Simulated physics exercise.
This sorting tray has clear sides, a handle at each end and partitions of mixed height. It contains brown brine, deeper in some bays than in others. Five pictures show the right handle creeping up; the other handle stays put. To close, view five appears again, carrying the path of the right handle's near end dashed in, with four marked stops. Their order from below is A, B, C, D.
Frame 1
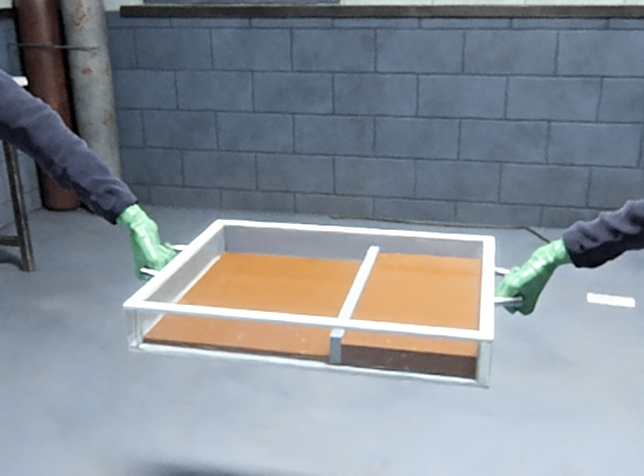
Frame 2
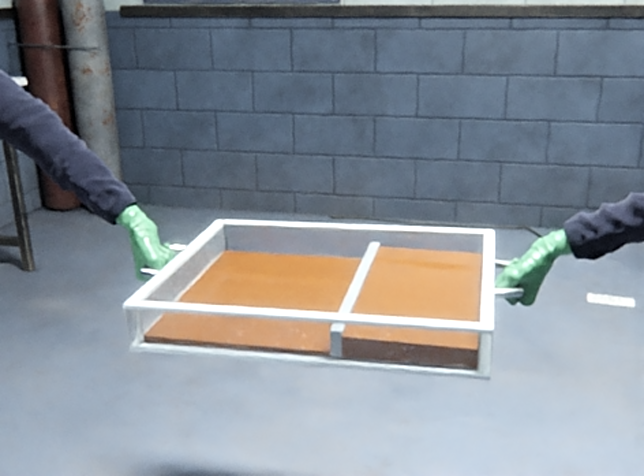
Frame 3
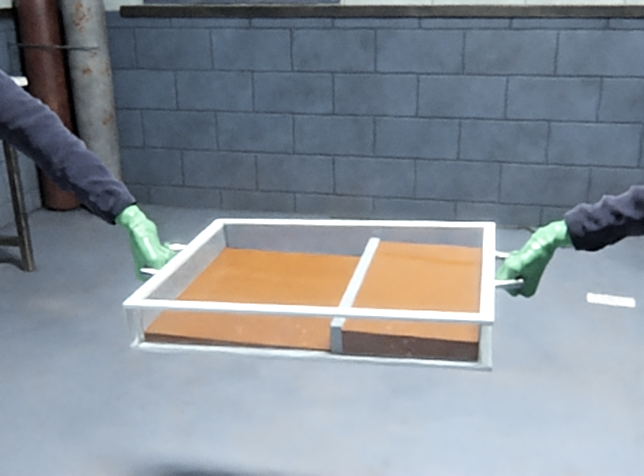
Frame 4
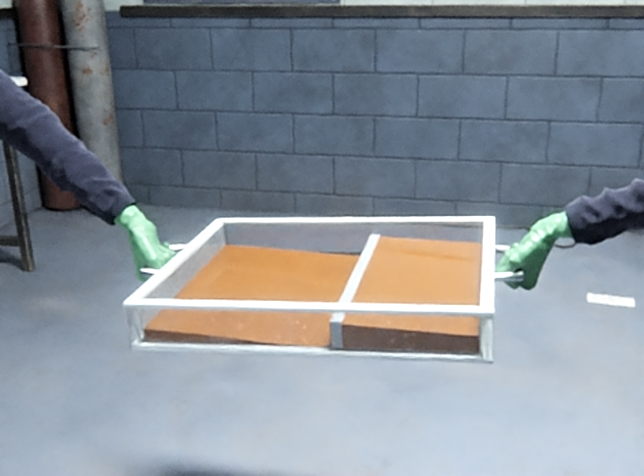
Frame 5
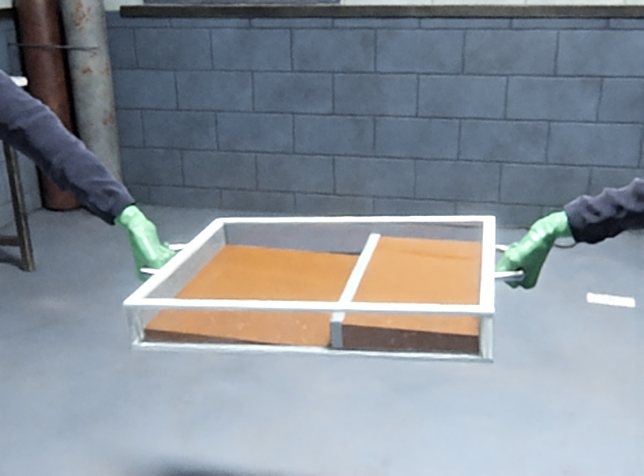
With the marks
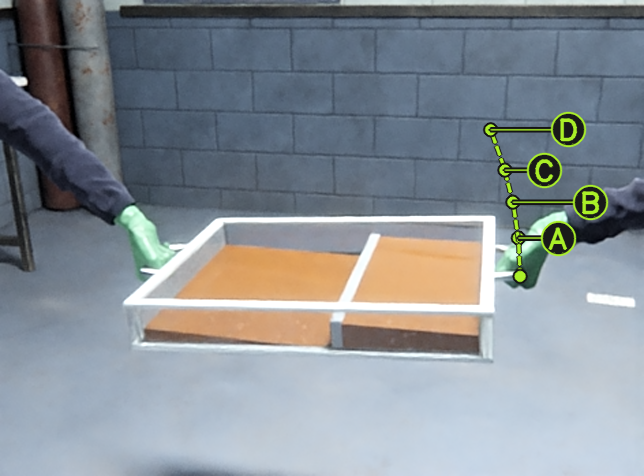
Grey block-walled room, green-gloved hands holding a clear-sided, divided tray of brown liquid, the right hand raising its end slightly.
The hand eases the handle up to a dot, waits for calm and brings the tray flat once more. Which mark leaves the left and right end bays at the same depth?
Choose B.
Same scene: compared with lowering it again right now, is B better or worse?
It is better.
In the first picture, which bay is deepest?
That is the right bay.
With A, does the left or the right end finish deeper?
The right one.
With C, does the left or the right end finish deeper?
The left one.
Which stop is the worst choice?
The answer is D.
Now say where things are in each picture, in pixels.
In the first frame, the tray is level; deepest in the right bay, at (418, 296), shallowest in the left; right handle at (517, 288).
In the second frame, tipped about 1° down to the left; no wall is crossed; right handle at (518, 279).
In the third frame, tipped about 3° down to the left; no wall is crossed; right handle at (518, 271).
In the fourth frame, tipped about 4° down to the left; no wall is crossed; right handle at (519, 263).
In the fifth frame, tipped about 4° down to the left; deepest in the right bay, at (420, 278), shallowest in the left; right handle at (519, 263).
On the marked copy, A at (518, 238); B at (512, 202); C at (504, 170); D at (490, 129).
Choosing A, the right end bay stands much deeper than the other; nothing spills.
Choosing B, the two end bays stand about equally deep; nothing spills.
Choosing C, the left end bay stands a little deeper than the other; nothing spills.
Choosing D, the left end bay stands a little deeper than the other; about 21 % goes over the rim.
